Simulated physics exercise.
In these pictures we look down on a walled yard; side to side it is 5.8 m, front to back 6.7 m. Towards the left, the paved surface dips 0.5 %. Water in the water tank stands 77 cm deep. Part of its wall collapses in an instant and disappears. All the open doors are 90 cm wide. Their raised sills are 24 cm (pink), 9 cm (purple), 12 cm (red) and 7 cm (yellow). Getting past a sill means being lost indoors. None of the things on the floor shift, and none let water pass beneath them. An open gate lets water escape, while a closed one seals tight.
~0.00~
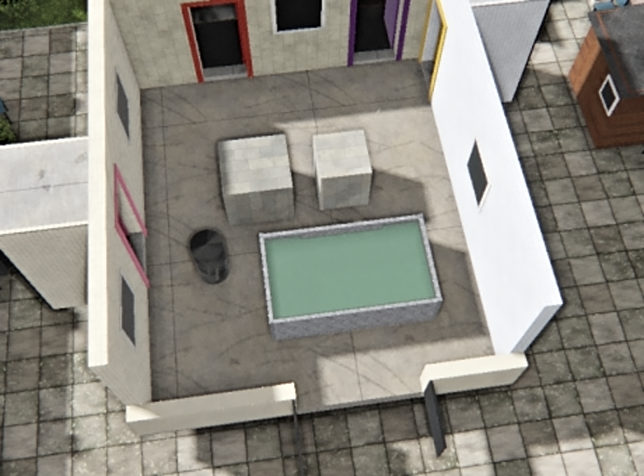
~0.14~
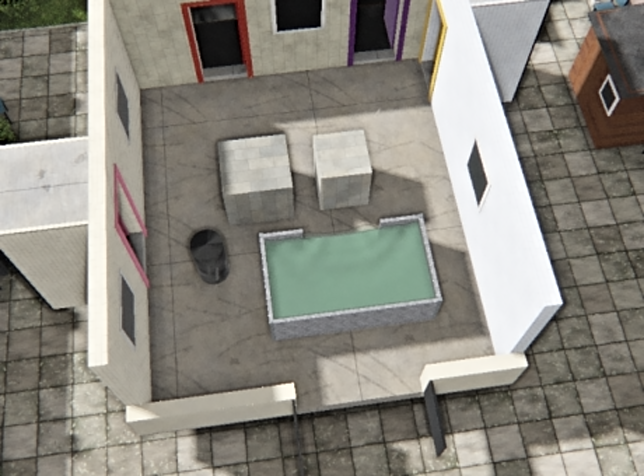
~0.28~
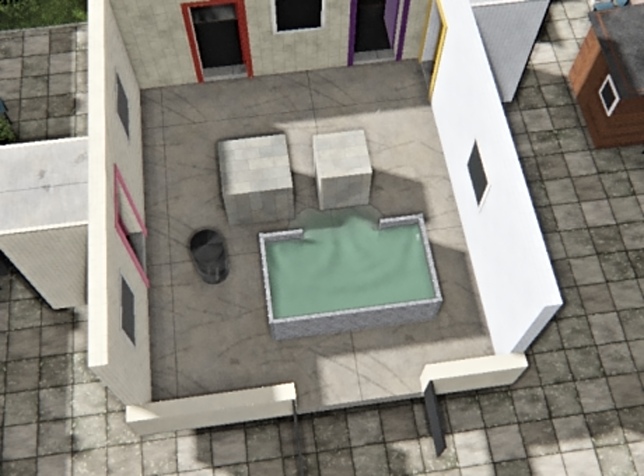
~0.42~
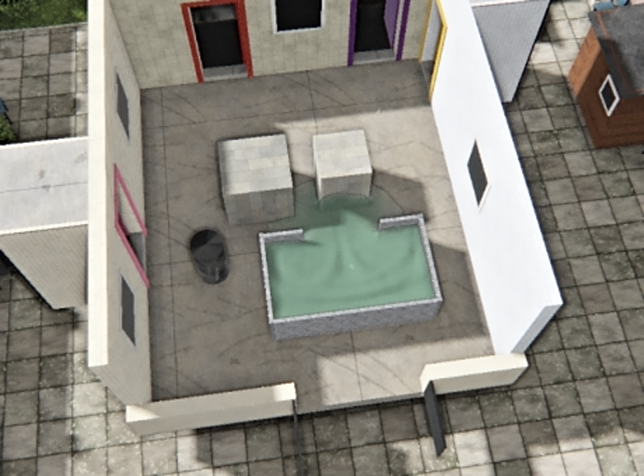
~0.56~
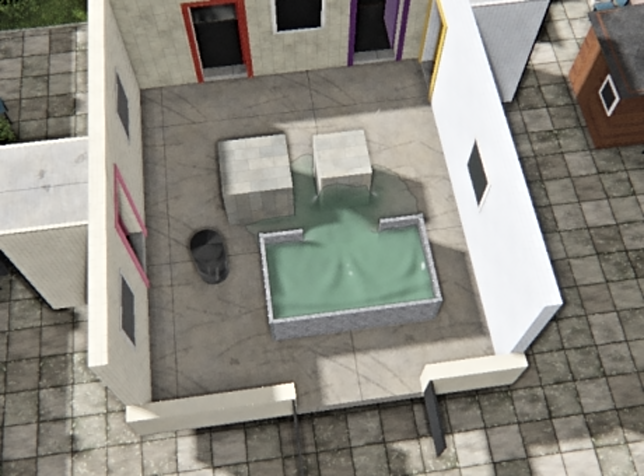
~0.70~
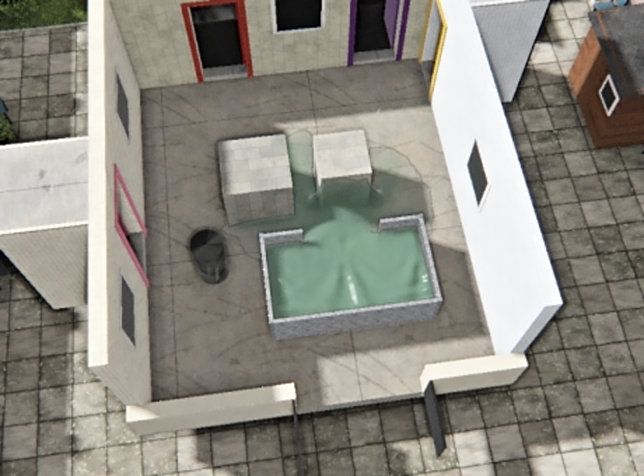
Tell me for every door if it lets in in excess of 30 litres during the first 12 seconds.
The pink door lets in less than the cap; the purple door lets in more than the cap; the red door lets in less than the cap; the yellow door lets in more than the cap.
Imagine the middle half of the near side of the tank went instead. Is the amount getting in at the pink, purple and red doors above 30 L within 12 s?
Here's how it goes: Pink falls short, purple falls short, red falls short.
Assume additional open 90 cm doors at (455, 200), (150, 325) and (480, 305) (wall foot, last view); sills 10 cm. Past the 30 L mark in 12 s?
Taking them in order, the first gets enough, the second too little and the third too little.
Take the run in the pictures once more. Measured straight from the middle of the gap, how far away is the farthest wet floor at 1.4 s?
Roughly 4.4 m.
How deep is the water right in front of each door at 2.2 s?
Measured in centimetres, the pink door gives 21, the purple door 9, the red door 13 and the yellow door 7.
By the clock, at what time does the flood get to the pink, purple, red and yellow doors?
Door times: Pink 1.4 s / purple 1.8 s / red 1.6 s / yellow 1.4 s.
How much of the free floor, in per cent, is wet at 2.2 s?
55 %.
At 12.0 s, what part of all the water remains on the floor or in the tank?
About 86 per cent.
After 1.4 s water covers 35 % of the floor and is deepest (55 cm) near (341, 214); pink door 2 cm at the sill, 0 L in, purple door not reached, red door not reached, yellow door not reached.
After 2.2 s water covers 55 % of the floor and is deepest (35 cm) near (341, 214); pink door 21 cm at the sill, 2 L in, purple door 9 cm at the sill, 0 L in, red door 13 cm at the sill, 0 L in, yellow door 7 cm at the sill, 0 L in.
After 3.5 s water covers 80 % of the floor and is deepest (27 cm) near (331, 216); pink door 15 cm at the sill, 5 L in, purple door 20 cm at the sill, 44 L in, red door 10 cm at the sill, 4 L in, yellow door 14 cm at the sill, 18 L in.
After 7.0 s water covers 95 % of the floor and is deepest (18 cm) near (248, 168); pink door 8 cm at the sill, 5 L in, purple door 10 cm at the sill, 110 L in, red door 10 cm at the sill, 5 L in, yellow door 10 cm at the sill, 86 L in.
After 12.0 s water covers 100 % of the floor and is deepest (14 cm) near (153, 415); pink door 10 cm at the sill, 5 L in, purple door 7 cm at the sill, 113 L in, red door 10 cm at the sill, 6 L in, yellow door 8 cm at the sill, 104 L in.
